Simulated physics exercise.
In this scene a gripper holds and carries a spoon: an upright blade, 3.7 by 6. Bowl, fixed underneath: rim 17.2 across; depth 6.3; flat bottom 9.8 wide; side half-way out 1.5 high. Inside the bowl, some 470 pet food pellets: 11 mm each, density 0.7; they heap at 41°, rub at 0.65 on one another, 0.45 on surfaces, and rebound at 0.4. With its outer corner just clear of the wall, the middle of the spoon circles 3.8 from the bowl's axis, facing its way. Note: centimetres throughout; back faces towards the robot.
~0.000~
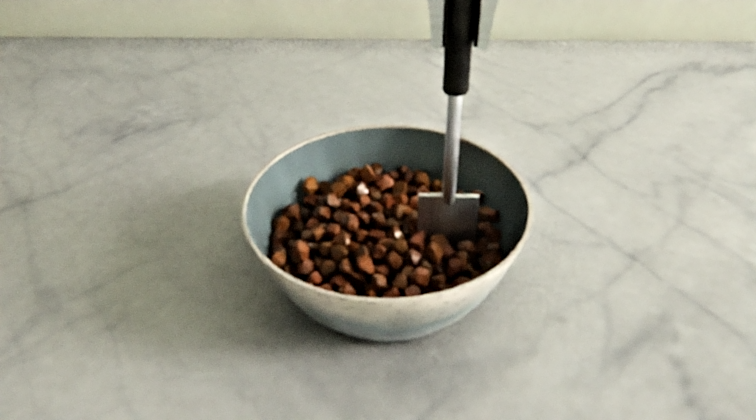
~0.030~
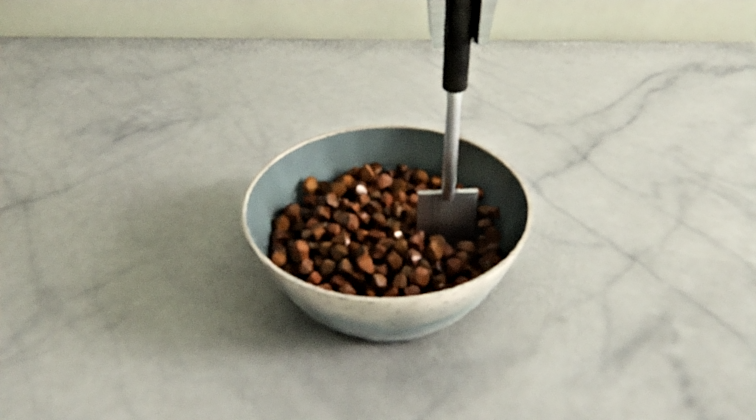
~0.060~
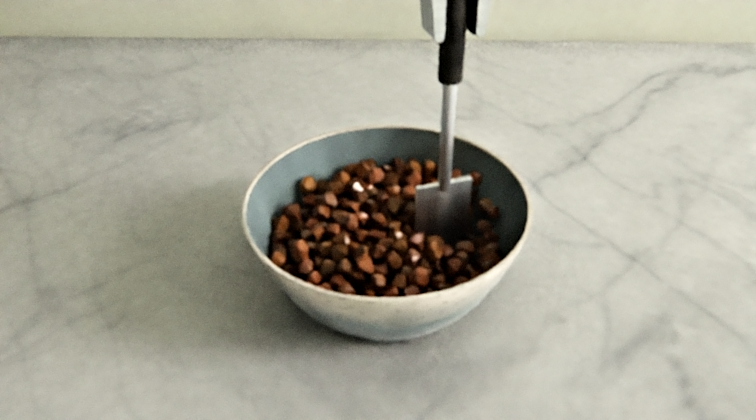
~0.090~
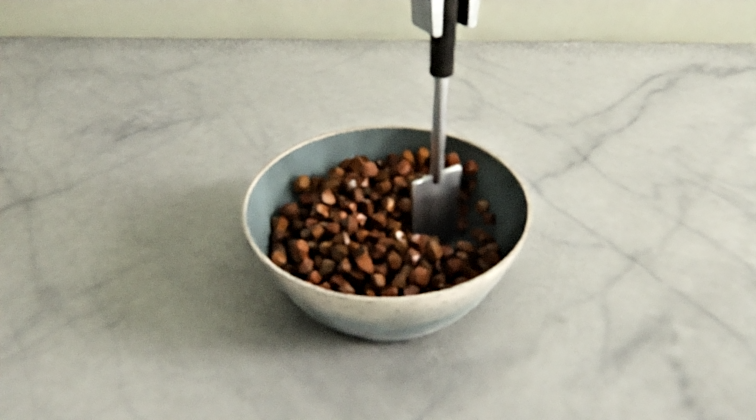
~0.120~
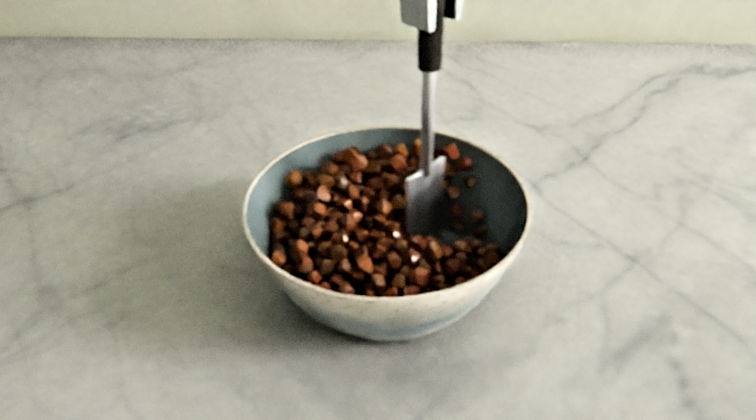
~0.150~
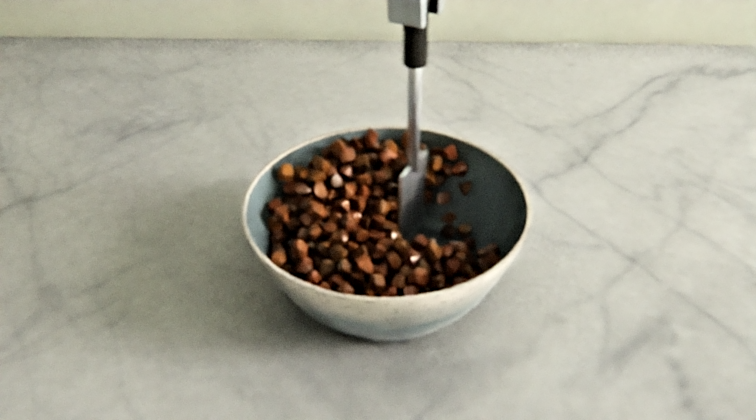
The video shows a gripper holding an upright metal blade in a bowl of brown pellets on a marbled surface. The blade sweeps left and toward the back while turning, pushing pellets into a heap at the bowl's back left.
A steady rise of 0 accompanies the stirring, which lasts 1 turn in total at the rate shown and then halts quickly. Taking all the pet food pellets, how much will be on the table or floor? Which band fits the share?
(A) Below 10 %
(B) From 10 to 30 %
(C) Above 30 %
Option B: From 10 to 30 %.
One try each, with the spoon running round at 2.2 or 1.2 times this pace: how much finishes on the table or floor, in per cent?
Roughly 40 and 20 per cent.
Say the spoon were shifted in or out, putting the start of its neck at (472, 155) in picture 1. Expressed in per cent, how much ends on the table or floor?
Close to 25 in a hundred.
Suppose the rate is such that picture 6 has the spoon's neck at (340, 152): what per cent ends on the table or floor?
Close to 35 in a hundred.
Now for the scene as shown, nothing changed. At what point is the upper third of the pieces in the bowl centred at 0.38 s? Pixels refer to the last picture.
Centre estimate: Approx. (316, 237) px.
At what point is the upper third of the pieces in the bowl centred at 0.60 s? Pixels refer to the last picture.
About (465, 231).
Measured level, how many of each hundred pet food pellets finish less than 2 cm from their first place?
I'd say something near 5 percent.
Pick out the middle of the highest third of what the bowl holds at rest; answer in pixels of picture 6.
The centre sits around (439, 189) in the last picture.
By 0.38 s, 179° round, highest piece 9 above the table; 450 in the bowl, 4 on the table or floor, 13 in flight or on the tool.
By 0.60 s, 293° round, highest piece 9 above the table; 417 in the bowl, 42 on the table or floor, 8 in flight or on the tool.
By 0.91 s, 0° round, highest piece 7 above the table; 398 in the bowl, 69 on the table or floor.
By 1.61 s, 0° round, highest piece 7 above the table; 398 in the bowl, 69 on the table or floor.
Final count, 398 in the bowl, 69 on the table or floor. That is 15 % on the table or floor.
